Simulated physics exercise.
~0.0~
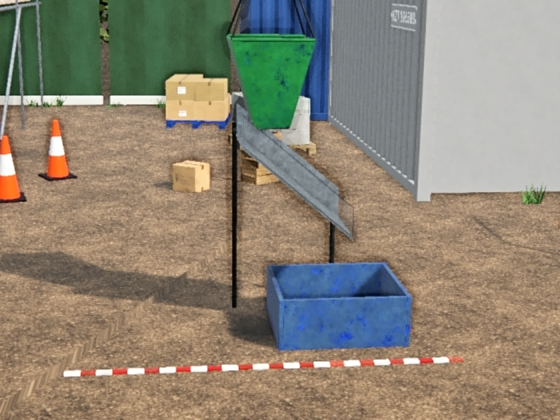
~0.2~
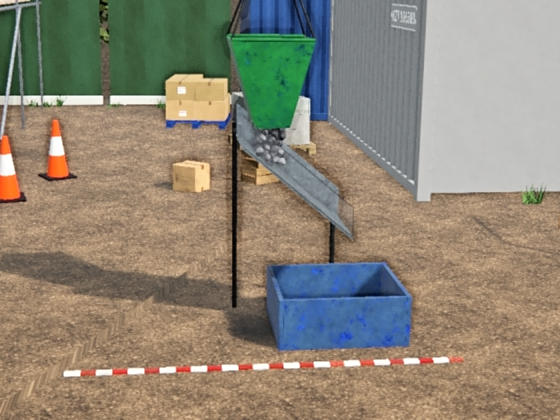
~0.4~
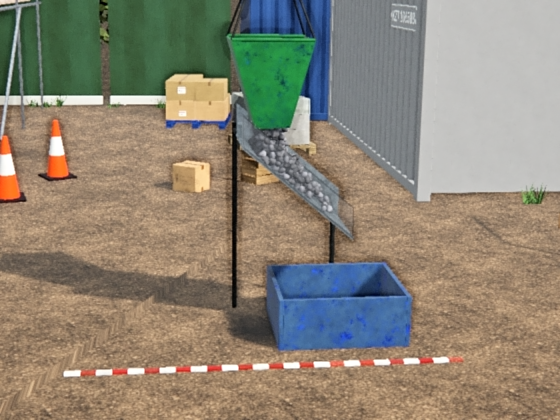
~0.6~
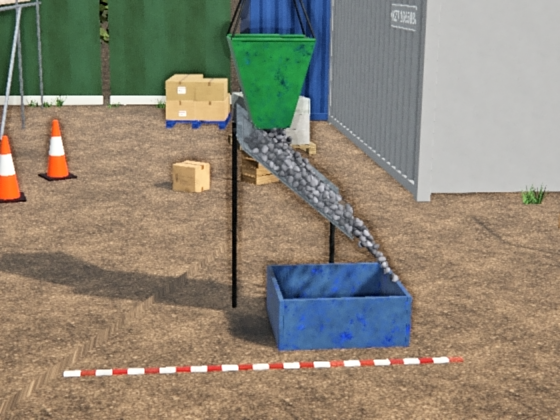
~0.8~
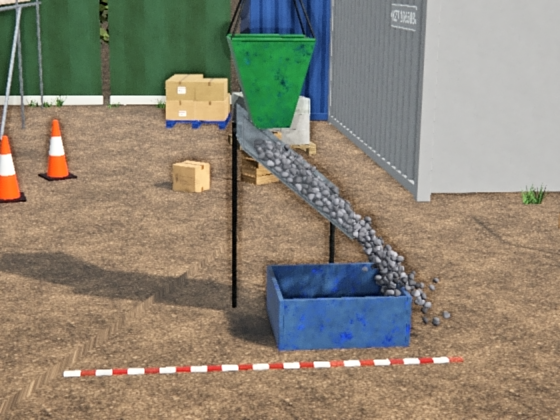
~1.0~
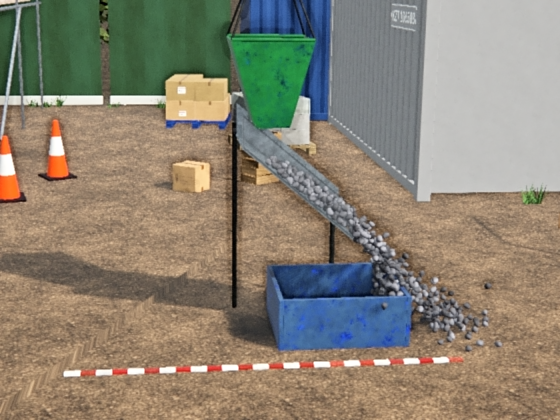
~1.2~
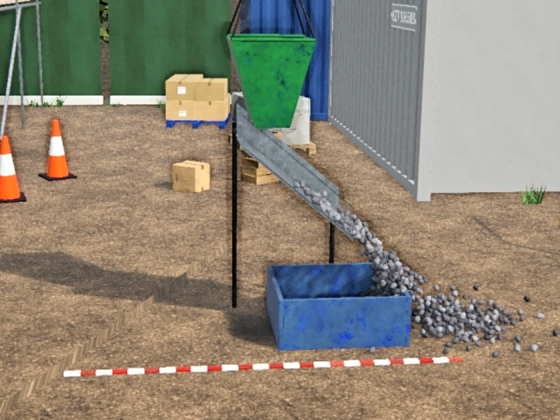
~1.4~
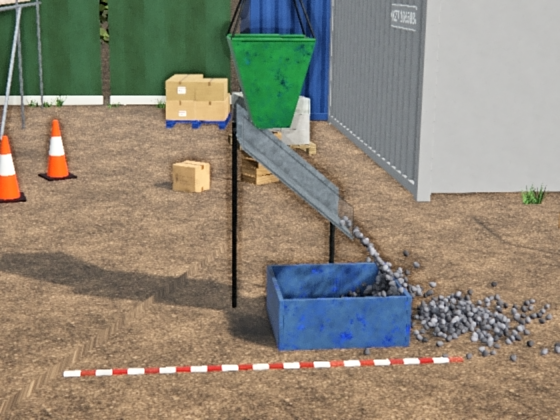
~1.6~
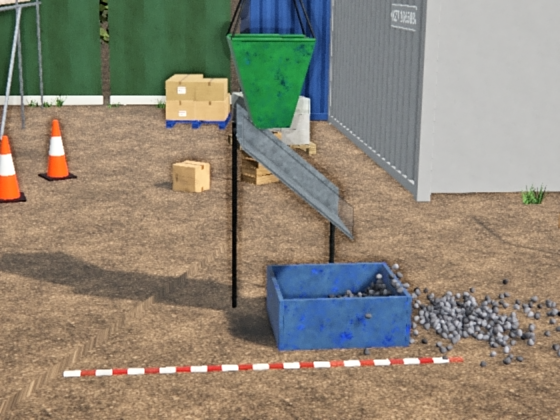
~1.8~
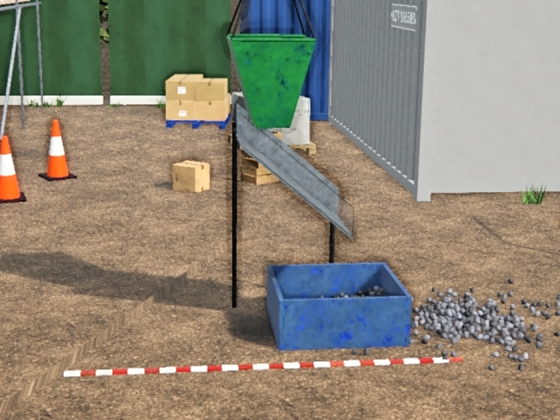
A green skip hangs above a sloping grey steel chute in a dirt yard, seen from slightly above, with an open blue bin below and a red and white striped staff on the ground in front. Orange cones and cardboard boxes stand to the left and behind, near a grey container. Grey stones drop from the skip and slide down the chute to the right. They pour off its lower end, some falling into the bin and others spilling over its right side. The chute empties, leaving stones inside the bin and a wide scatter on the dirt to its right.
